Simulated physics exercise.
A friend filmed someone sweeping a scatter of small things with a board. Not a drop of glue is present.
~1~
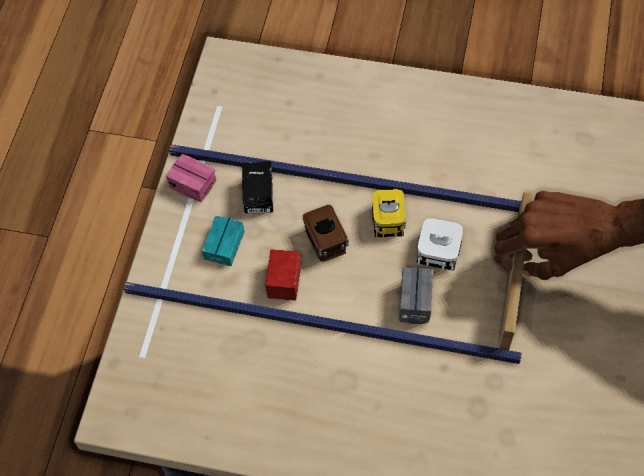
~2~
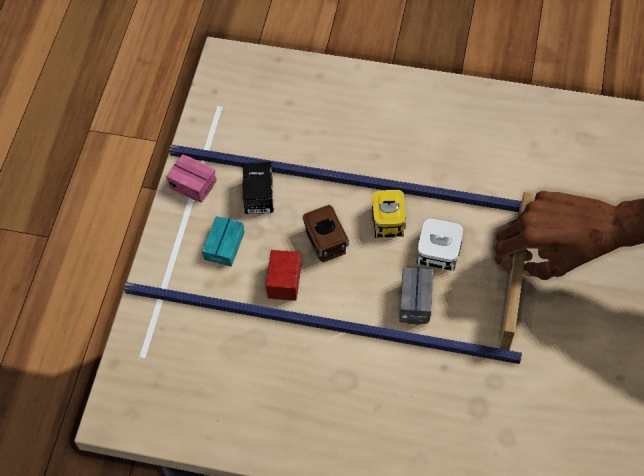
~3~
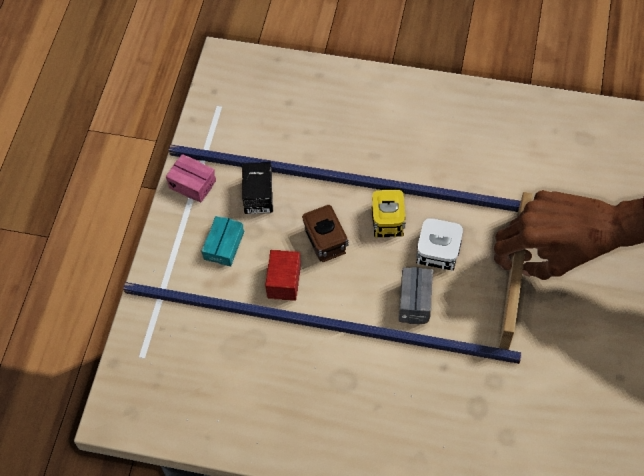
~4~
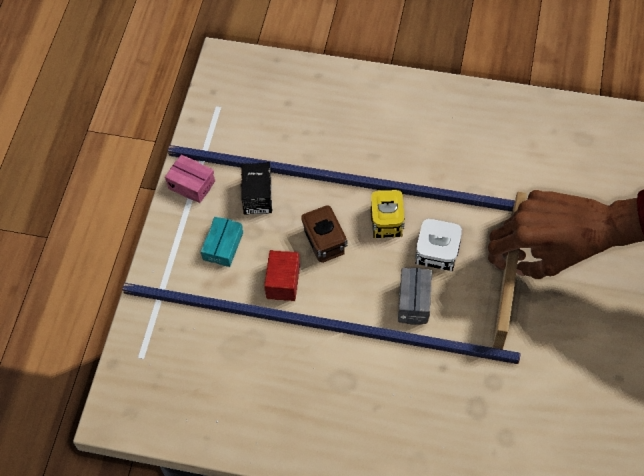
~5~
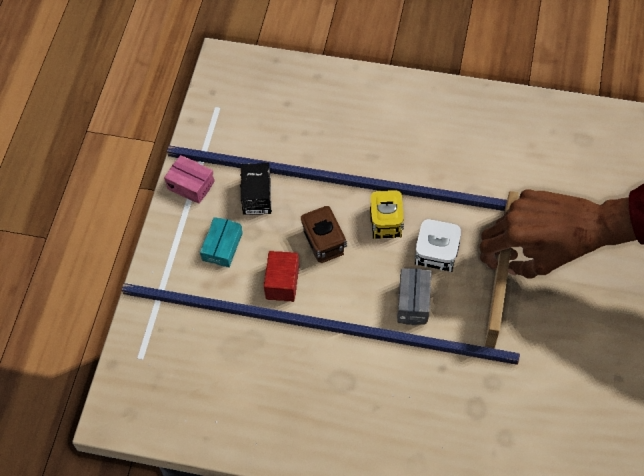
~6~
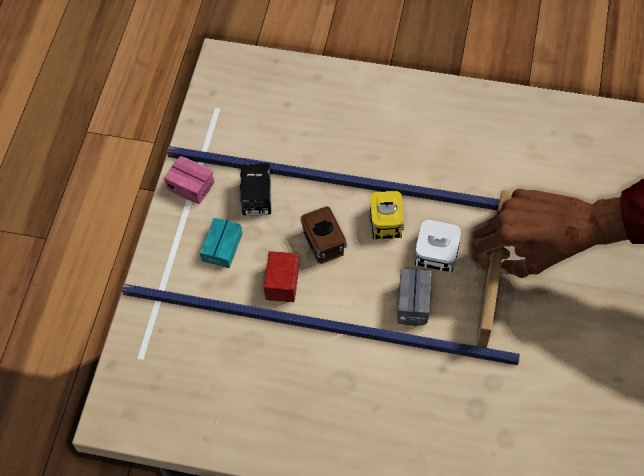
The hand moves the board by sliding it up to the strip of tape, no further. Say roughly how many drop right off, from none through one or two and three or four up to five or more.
Dropping off: Five or more.
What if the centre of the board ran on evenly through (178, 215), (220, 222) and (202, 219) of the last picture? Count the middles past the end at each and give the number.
5, 2 and 3.
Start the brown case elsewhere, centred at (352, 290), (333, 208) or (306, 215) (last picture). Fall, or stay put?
Well, the brown case does not stay; it does not stay; it does not stay.
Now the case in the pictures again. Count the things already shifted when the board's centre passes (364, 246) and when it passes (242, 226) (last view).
So far 4, and 8 at the second.
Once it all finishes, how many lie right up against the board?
Number in contact with it: 3.
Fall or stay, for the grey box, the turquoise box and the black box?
Here is how it goes: The grey box does not drop, while the turquoise box drops, and the black box drops.
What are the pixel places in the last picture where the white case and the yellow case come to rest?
The first near (167, 203), the second near (179, 165).
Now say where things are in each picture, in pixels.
In the first frame, pink box (192, 178); turquoise box (223, 241); black box (258, 188); board (516, 270); tape (183, 224).
In the second frame, turquoise box (224, 241); white case (440, 245).
In the third frame, black box (257, 188); red block (283, 275).
In the fourth frame, pink box (190, 179); brown case (324, 234).
In the fifth frame, turquoise box (222, 242); yellow case (387, 215).
In the sixth frame, pink box (190, 180); turquoise box (222, 243); black box (256, 190); board (495, 268); tape (181, 226).
A little later, none off yet; pink box at rest near (190, 180); turquoise box at rest near (222, 243); black box at rest near (256, 190).
Next, none off yet; pink box moving near (183, 176); turquoise box shifted about its own width near (195, 242); black box shifted about its own width near (226, 181).
When it is over, the number that fall off is five or more; down, brown case, red block, black box, turquoise box and pink box.
